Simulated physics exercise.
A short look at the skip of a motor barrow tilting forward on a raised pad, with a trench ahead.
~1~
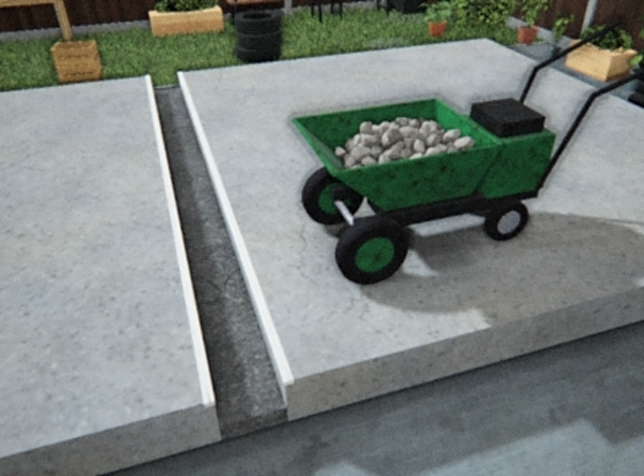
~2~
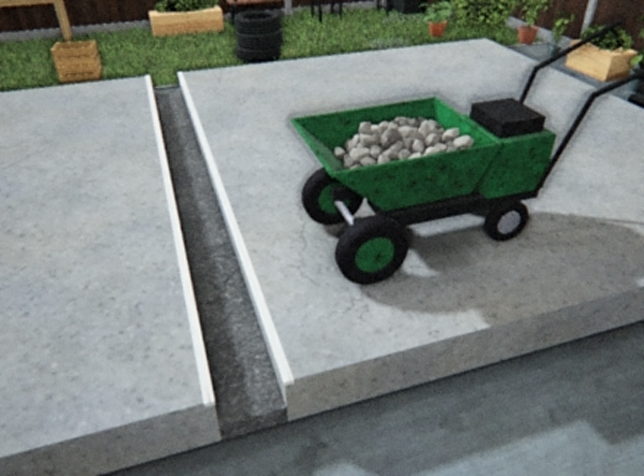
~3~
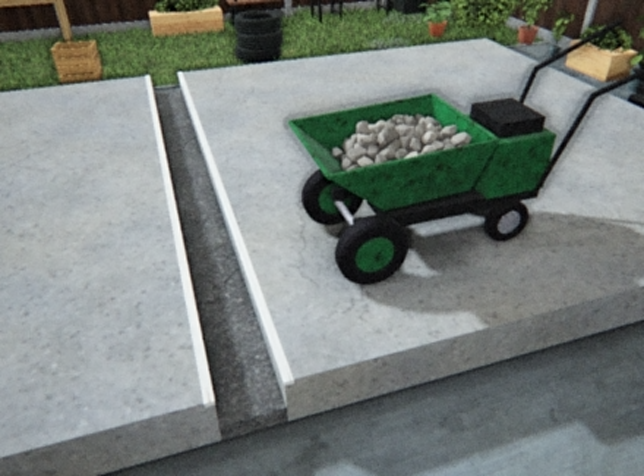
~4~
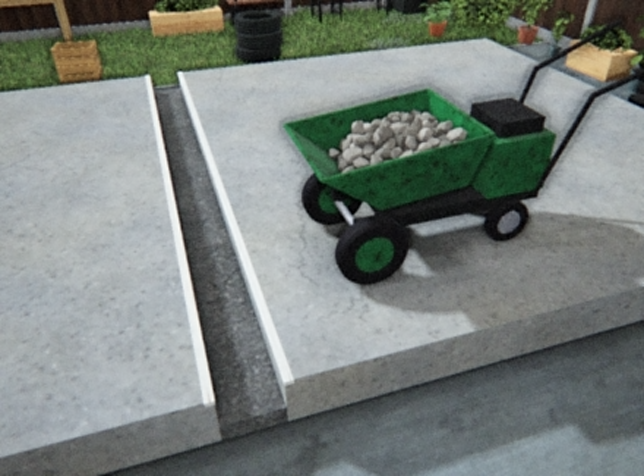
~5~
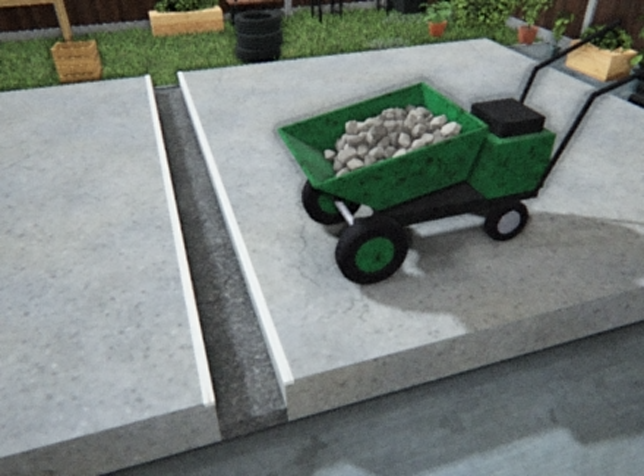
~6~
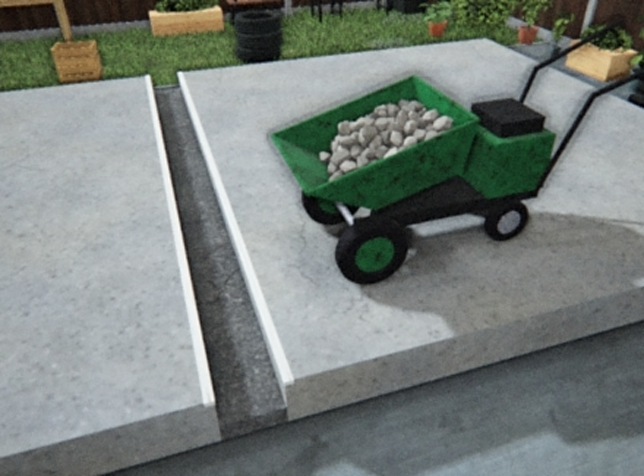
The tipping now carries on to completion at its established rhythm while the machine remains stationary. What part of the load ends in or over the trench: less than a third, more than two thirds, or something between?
My guess is the trench keeps beyond two thirds of it.
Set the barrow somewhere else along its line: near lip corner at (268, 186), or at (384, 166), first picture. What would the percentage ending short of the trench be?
Roughly 0 per cent at the first spot and 30 per cent at the second.
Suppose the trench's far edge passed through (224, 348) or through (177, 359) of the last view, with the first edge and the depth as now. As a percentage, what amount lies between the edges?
Around 60 percent first, around 90 percent second.
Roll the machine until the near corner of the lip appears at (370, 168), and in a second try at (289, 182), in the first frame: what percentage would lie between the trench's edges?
That works out to 50 per cent for the first position and 60 per cent for the second.
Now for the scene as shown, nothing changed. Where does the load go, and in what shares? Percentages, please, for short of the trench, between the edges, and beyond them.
Short: 5 %, between: 80 %, beyond: 5 %.
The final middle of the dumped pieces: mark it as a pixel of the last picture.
Close to (218, 285) in the last picture.
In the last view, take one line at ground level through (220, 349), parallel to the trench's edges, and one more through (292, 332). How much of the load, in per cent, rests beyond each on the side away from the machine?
That's 20 per cent for the first and 90 per cent for the second.
Shortly afterwards, skip tipped steeply; the whole lot in the skip.
Next, skip tipped right over; near half in the skip; a little short of the trench; near half in or heaped over the trench.
Some moments later, skip tipped right over; a little in the skip; only a few short of the trench; the bulk in or heaped over the trench; a little beyond it.
In the end, skip tipped right over; a little in the skip; only a few short of the trench; the bulk in or heaped over the trench; a little beyond it.
